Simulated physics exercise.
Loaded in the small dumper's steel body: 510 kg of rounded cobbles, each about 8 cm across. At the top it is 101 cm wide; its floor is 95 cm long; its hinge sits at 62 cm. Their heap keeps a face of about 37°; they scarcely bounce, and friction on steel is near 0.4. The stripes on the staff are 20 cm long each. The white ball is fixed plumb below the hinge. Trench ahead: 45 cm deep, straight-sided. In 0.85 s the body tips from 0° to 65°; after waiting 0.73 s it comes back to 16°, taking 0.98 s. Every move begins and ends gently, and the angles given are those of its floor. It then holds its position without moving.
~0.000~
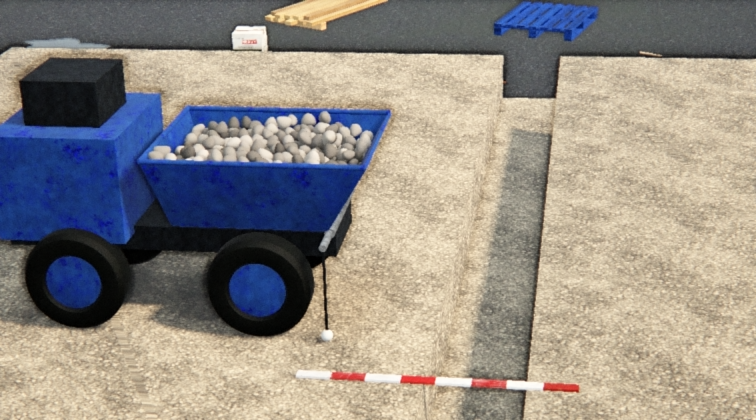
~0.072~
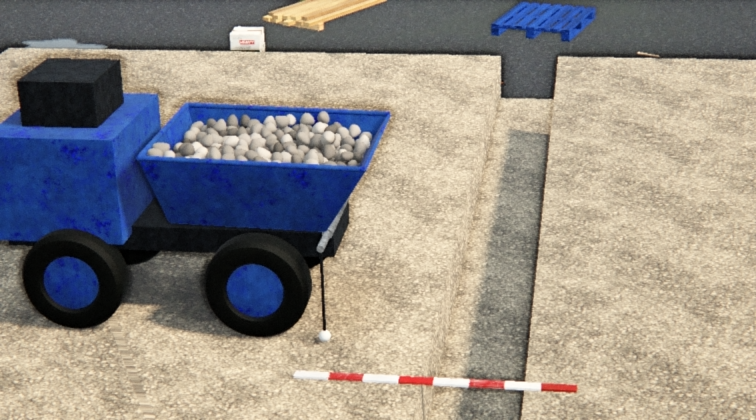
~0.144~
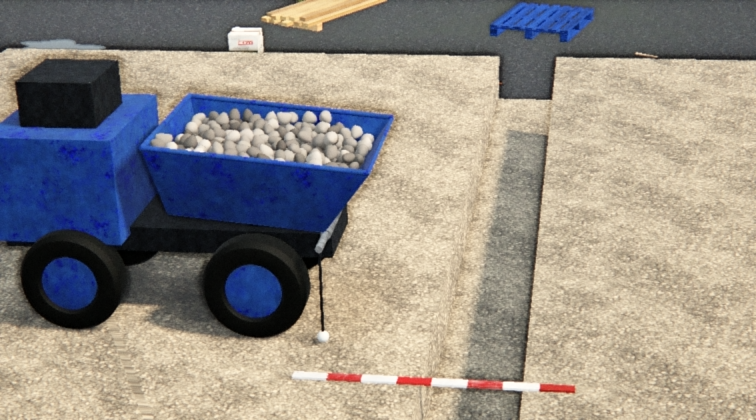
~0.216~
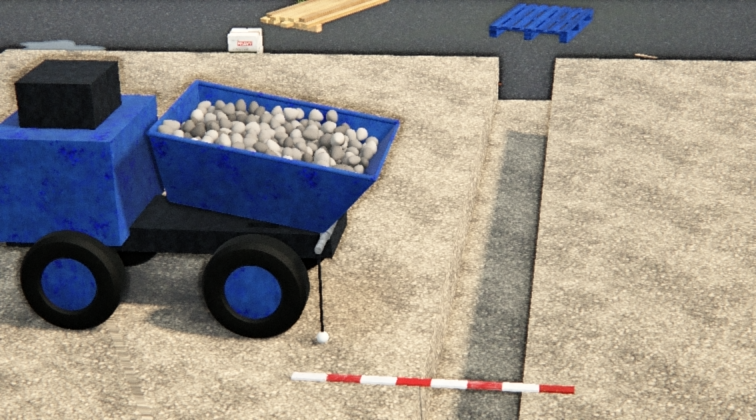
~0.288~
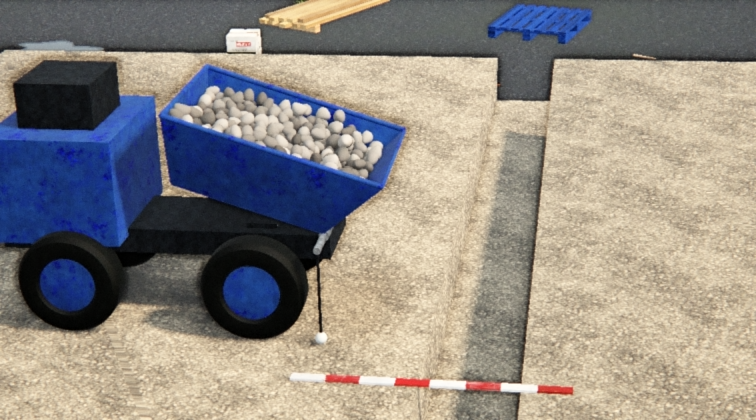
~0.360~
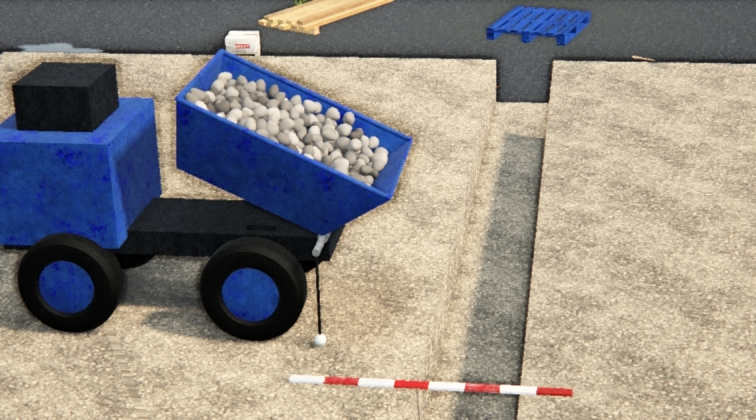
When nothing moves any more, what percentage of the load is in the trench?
About 55 per cent.
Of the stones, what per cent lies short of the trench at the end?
Close to 0 per cent of it.
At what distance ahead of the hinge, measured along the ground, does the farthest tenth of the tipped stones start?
Roughly 140 cm ahead of it.
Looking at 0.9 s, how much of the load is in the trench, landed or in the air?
Some 5 per cent.
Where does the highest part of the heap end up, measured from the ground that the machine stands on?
Top of heap: Approx. 8 cm above the machine's ground.
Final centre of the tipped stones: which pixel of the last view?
The middle should be near (493, 361).
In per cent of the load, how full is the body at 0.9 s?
Near 95 in a hundred.
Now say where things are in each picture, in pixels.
The body is at 0°, its lip at (365, 168); the top of the load is at (305, 127), in the first picture.
Lip at (365, 170), floor tilted 1°, highest stones at (304, 127); the stones move at 0.3 m/s on average, in the second picture.
Lip at (368, 173), floor tilted 5°, highest stones at (243, 123); the stones move at 0.6 m/s on average, in the third picture.
The body is at 10°, its lip at (375, 179); the top of the load is at (219, 114); the stones move at 0.8 m/s on average, in the fourth picture.
Lip at (382, 187), floor tilted 17°, highest stones at (217, 101); the stones move at 1.0 m/s on average, in the fifth picture.
The body is at 25°, its lip at (390, 198); the top of the load is at (224, 89); the stones move at 1.1 m/s on average, in the sixth picture.
After 0.6 s the floor is at 55°; 100 % in the body; the foremost stones are at (397, 201).
After 0.9 s the floor is at 65°; 93 % in the body, 1 % short of the trench, 6 % in the trench; the foremost stones are at (467, 249).
After 3.0 s the floor is at 16°; 35 % in the body, 1 % short of the trench, 56 % in the trench, 9 % past the trench; the foremost stones are past the picture's edge.
After 5.6 s the floor is at 16°; 35 % in the body, 1 % short of the trench, 56 % in the trench, 9 % past the trench; the foremost stones are past the picture's edge.
